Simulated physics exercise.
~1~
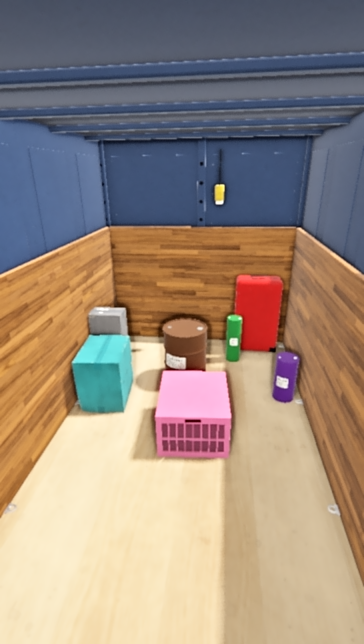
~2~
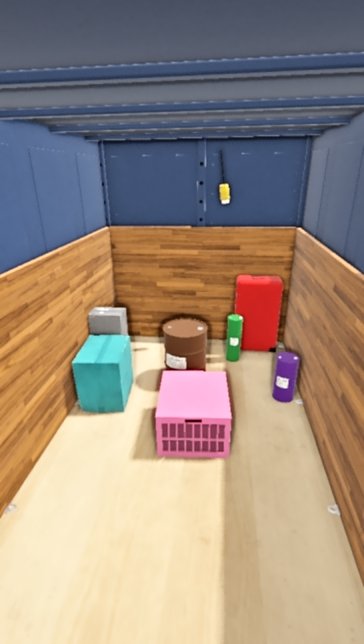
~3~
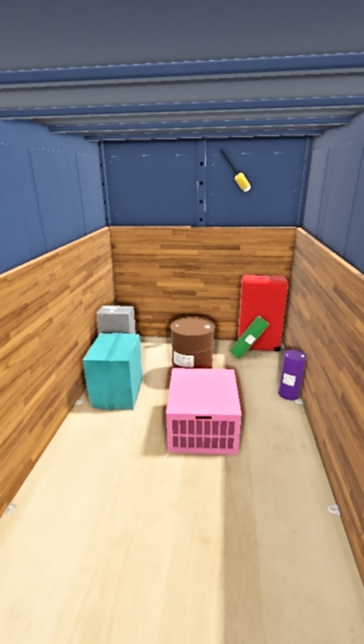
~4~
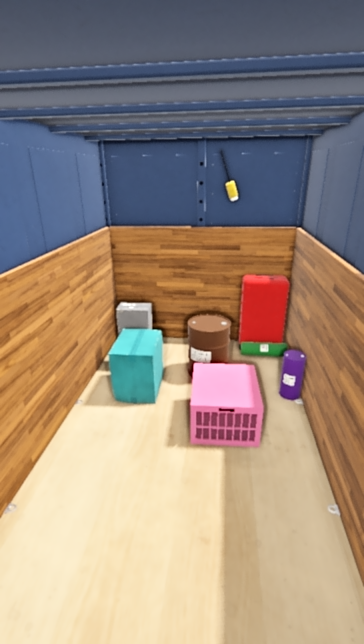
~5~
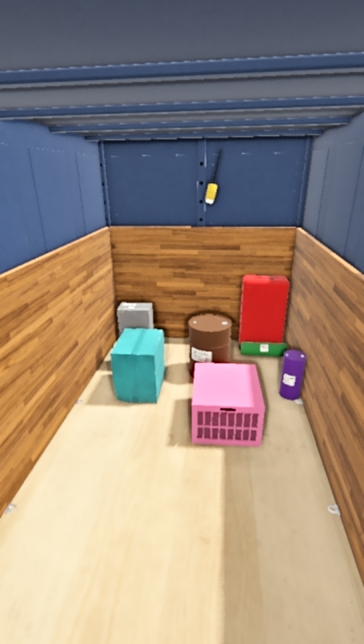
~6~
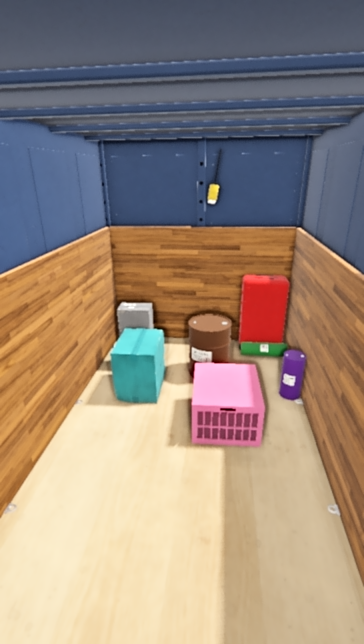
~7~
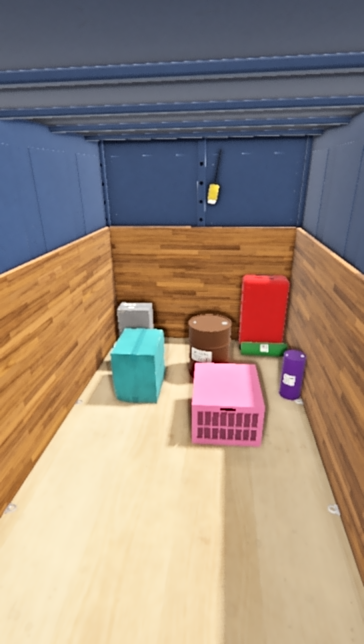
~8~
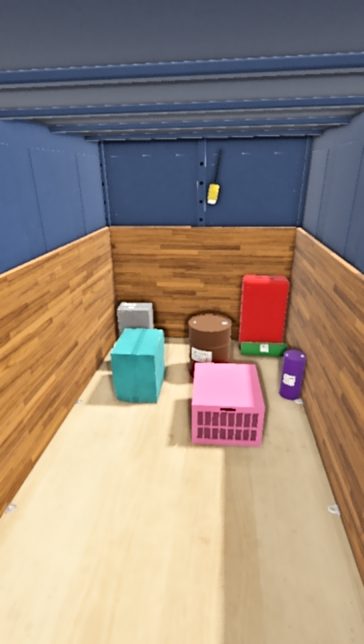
A green canister leans right and topples onto its side in front of a red case, while a pink chest, turquoise box, grey box and brown drum slide right across the cargo bay floor; a hanging yellow lamp swings, then all come to rest.
